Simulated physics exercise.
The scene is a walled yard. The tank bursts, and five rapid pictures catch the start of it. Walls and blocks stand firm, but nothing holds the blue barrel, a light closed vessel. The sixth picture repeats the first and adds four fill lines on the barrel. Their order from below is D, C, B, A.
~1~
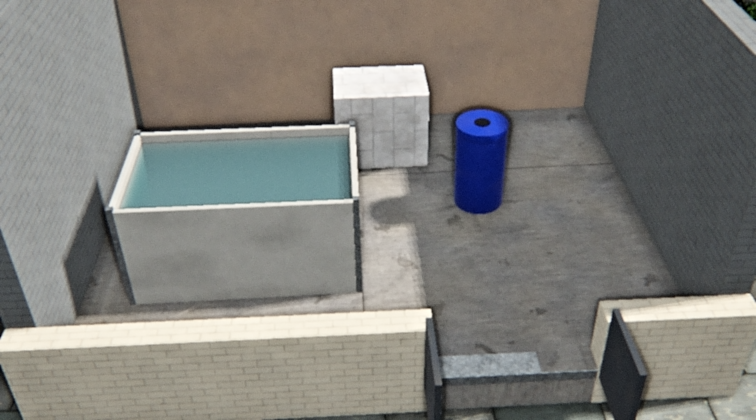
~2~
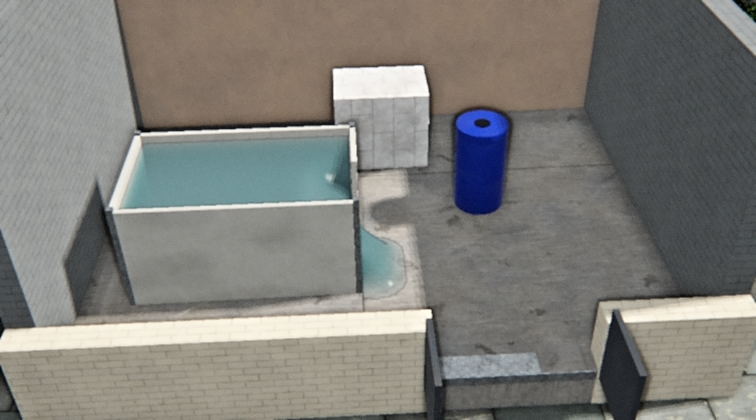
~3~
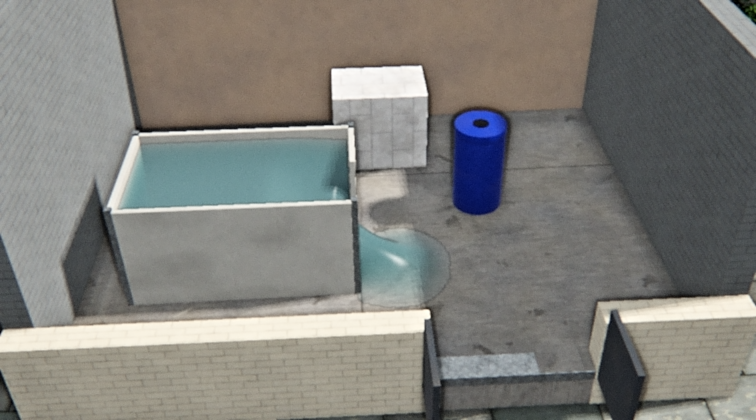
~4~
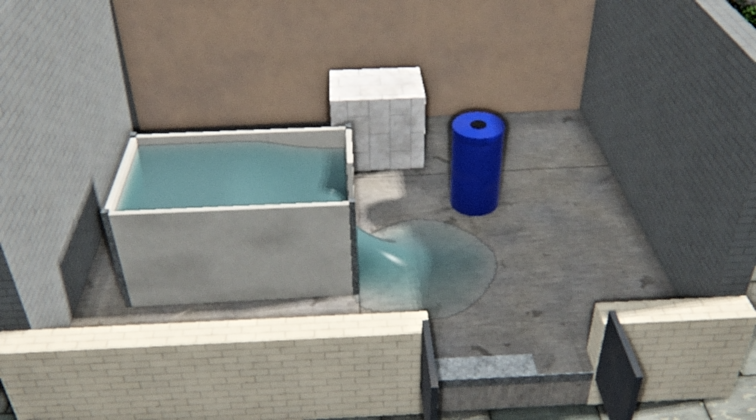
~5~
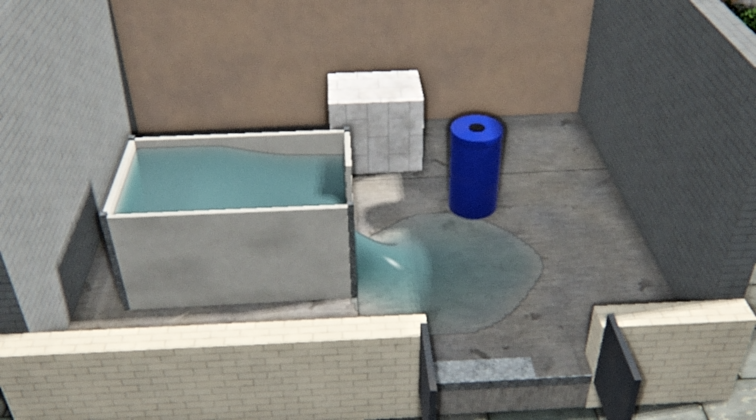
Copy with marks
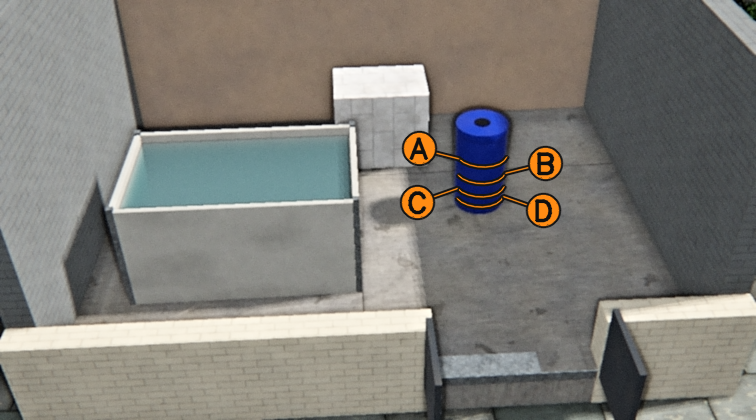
A walled yard holds a water tank, which leaks a widening puddle across the ground.
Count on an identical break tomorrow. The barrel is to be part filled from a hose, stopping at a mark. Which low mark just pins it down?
Line C.
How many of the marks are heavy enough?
Three of them.
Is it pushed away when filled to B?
No.
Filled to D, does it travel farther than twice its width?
No, it does not.
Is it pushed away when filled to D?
Yes.
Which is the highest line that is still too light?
That would be D.
In orange, A at (485, 167); B at (484, 183); C at (483, 196); D at (482, 207); from the bottom up D, C, B, A.
For line A, it does not move.
For line B, it does not move.
For line C, it does not move.
For line D, it is pushed about its own width away.
